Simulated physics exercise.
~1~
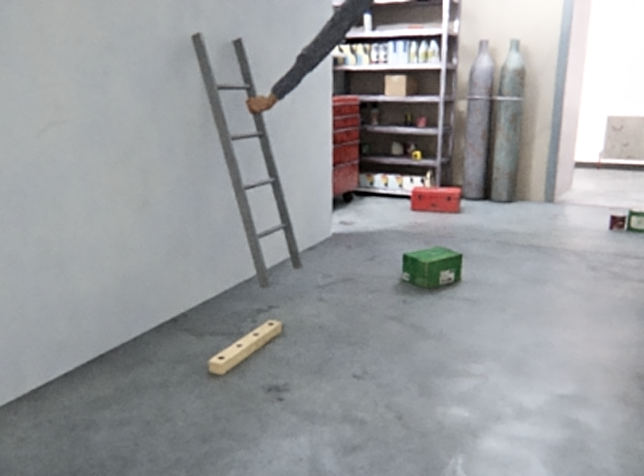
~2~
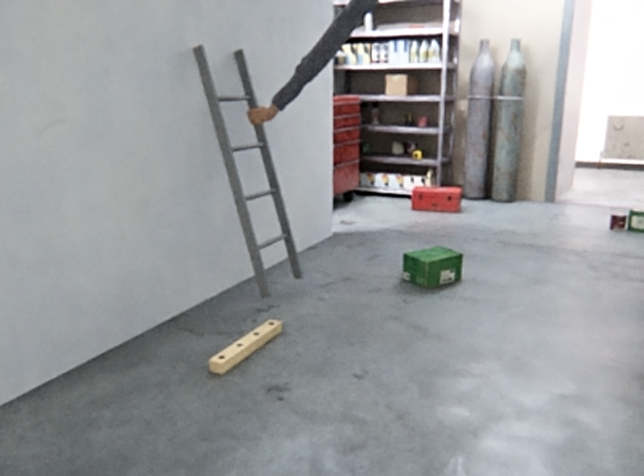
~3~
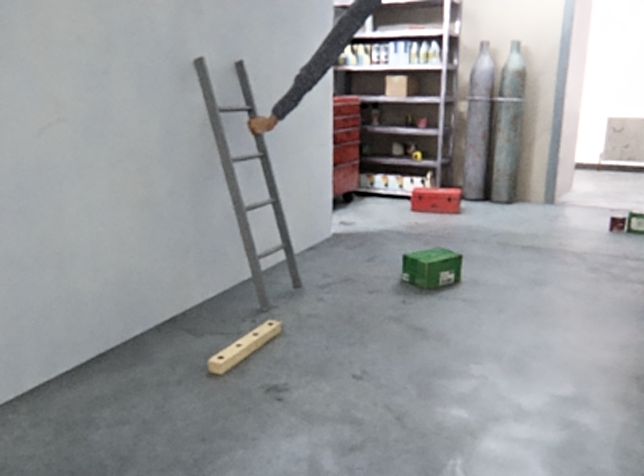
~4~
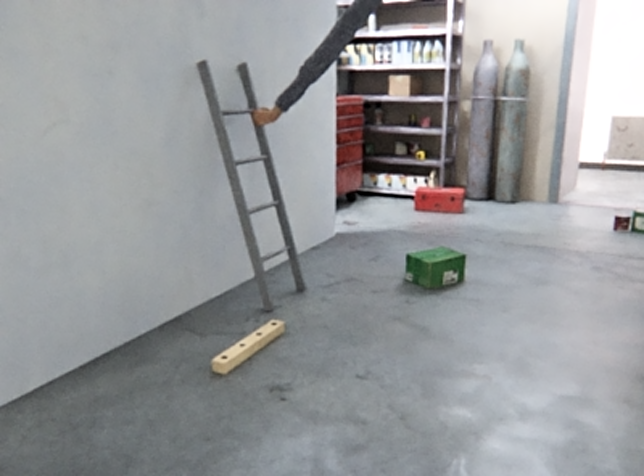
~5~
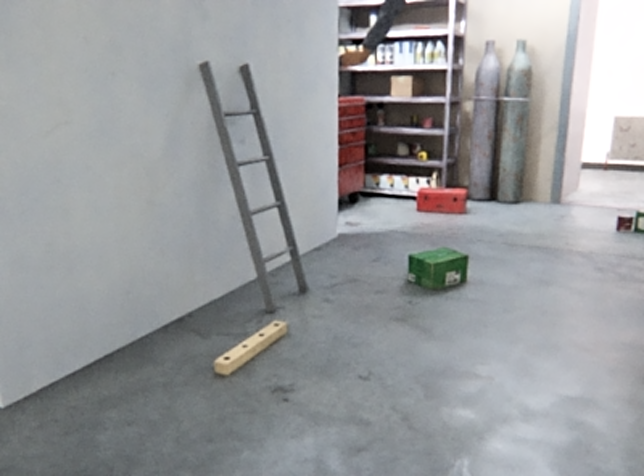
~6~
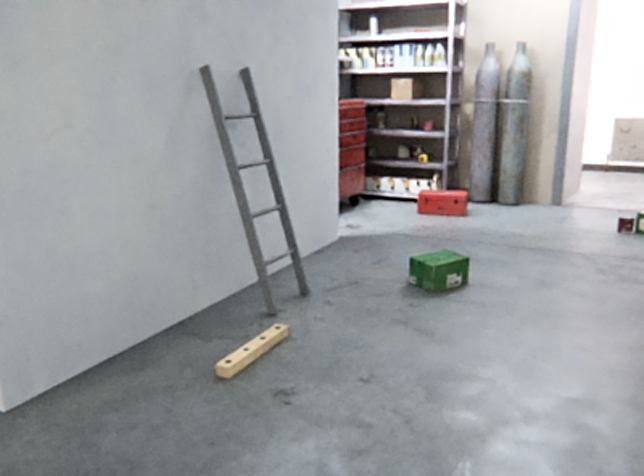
In a workshop with a concrete floor, a hand lowered a grey ladder against the pale wall behind a wooden batten, then let go and drew back out of view, and the ladder stayed leaning there while the green box sat still.
